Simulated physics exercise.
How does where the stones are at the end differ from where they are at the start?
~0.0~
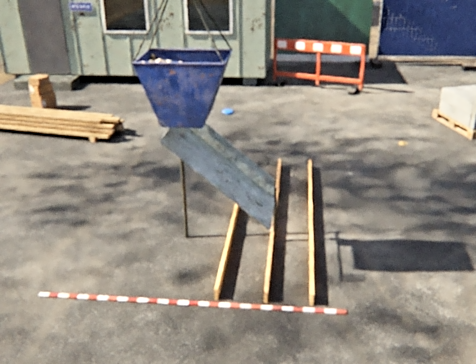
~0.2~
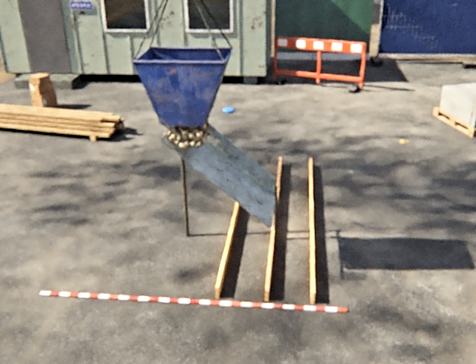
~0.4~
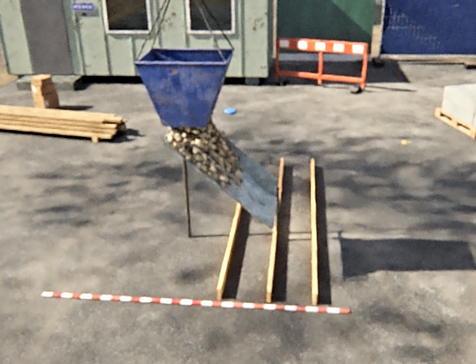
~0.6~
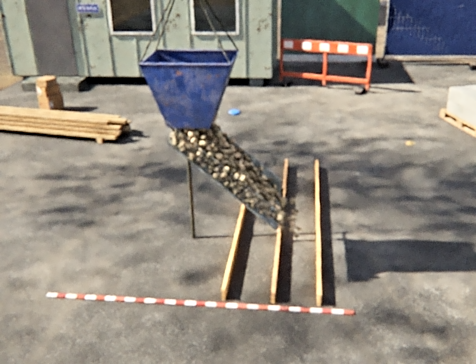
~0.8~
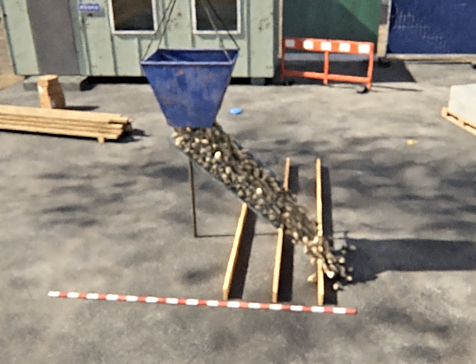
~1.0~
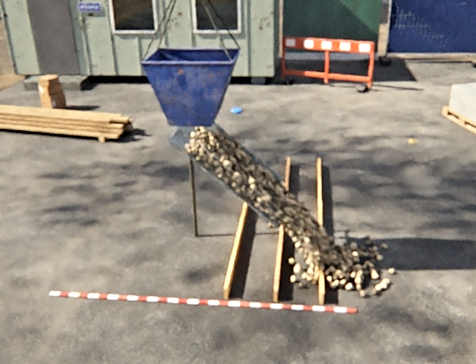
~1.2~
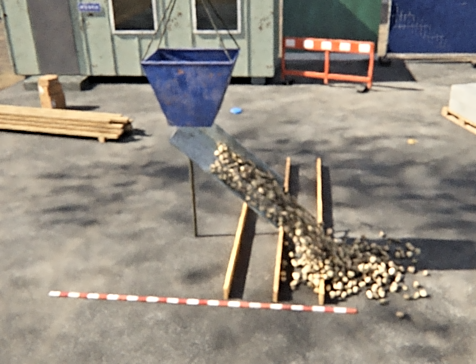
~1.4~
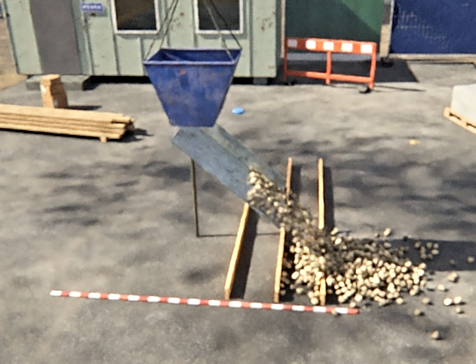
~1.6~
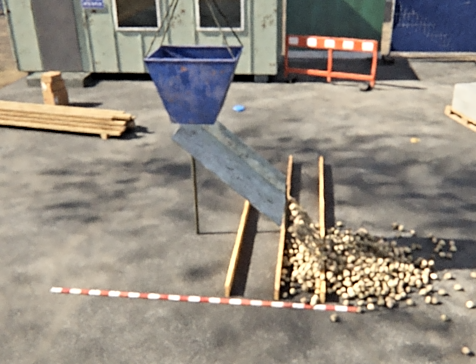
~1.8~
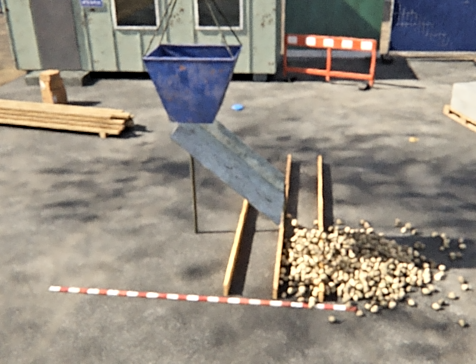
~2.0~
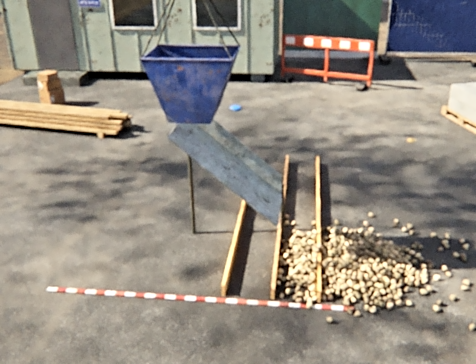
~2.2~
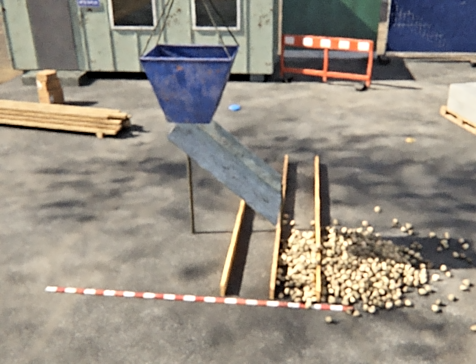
At the start the stones are held up inside the blue hopper above the metal slope. At the end they lie spread on the ground at the lower right, partly in the right bay but mostly beyond the right-hand plank.
